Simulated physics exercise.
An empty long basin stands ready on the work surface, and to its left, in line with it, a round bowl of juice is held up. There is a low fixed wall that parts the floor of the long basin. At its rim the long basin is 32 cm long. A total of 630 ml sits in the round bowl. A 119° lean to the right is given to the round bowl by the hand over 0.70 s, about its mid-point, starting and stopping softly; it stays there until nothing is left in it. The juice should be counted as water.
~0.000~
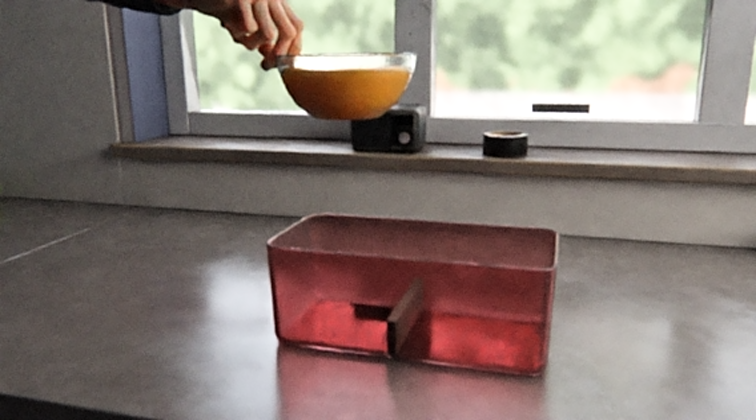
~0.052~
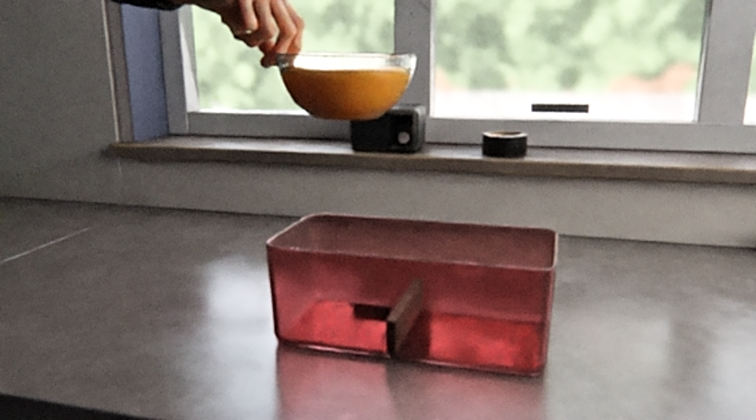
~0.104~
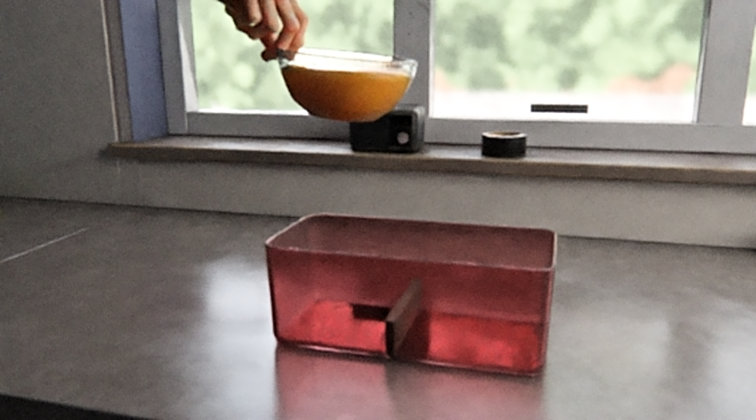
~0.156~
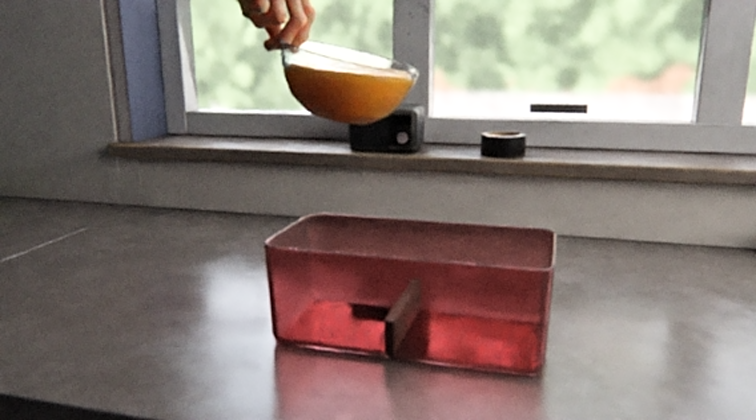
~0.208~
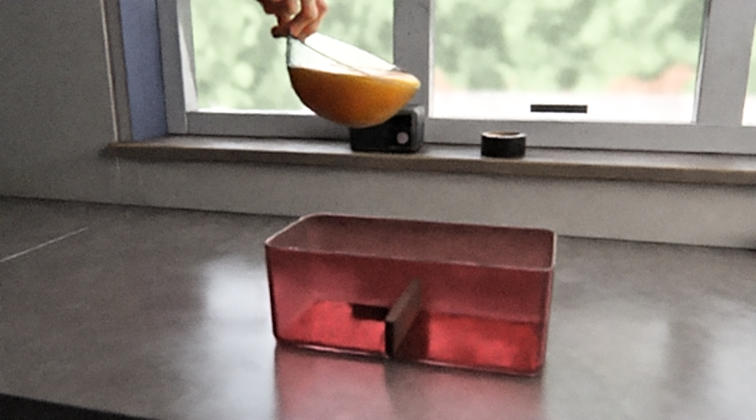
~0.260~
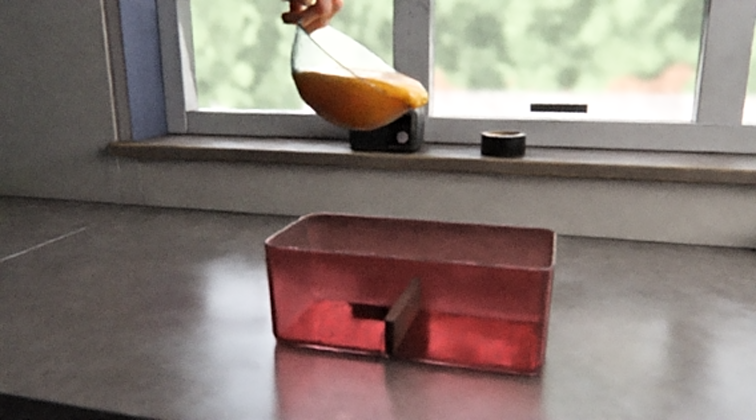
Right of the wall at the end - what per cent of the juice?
Near 80 per cent.
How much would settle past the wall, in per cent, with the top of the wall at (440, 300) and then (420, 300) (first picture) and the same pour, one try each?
Respectively 60 and 75 %.
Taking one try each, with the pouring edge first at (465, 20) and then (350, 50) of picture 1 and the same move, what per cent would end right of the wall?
The first try gives 75 percent and the second 45 percent.
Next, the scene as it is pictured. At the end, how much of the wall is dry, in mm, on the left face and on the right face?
Measured: Left around 36 mm, right around 18 mm.
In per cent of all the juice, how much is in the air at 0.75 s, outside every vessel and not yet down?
Close to 5 %.
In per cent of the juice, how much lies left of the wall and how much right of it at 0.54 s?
Around 0 percent on the left and 58 on the right.
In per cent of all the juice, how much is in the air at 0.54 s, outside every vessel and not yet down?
Near 38 per cent at that time.
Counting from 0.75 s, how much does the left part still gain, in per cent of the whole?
Close to 4% of the whole.
After 0.54 s the tilt is 105° and 4 per cent is still to pour, 0 is left of the wall and 57 right of it.
After 0.75 s the tilt is 119° and 0 per cent is still to pour, 14 is left of the wall and 81 right of it.
After 0.96 s the tilt is 119° and 0 per cent is still to pour, 17 is left of the wall and 80 right of it.
After 1.20 s the tilt is 119° and 0 per cent is still to pour, 18 is left of the wall and 80 right of it.
In the end 18 per cent lies left of the wall, 80 right of it and 2 outside.
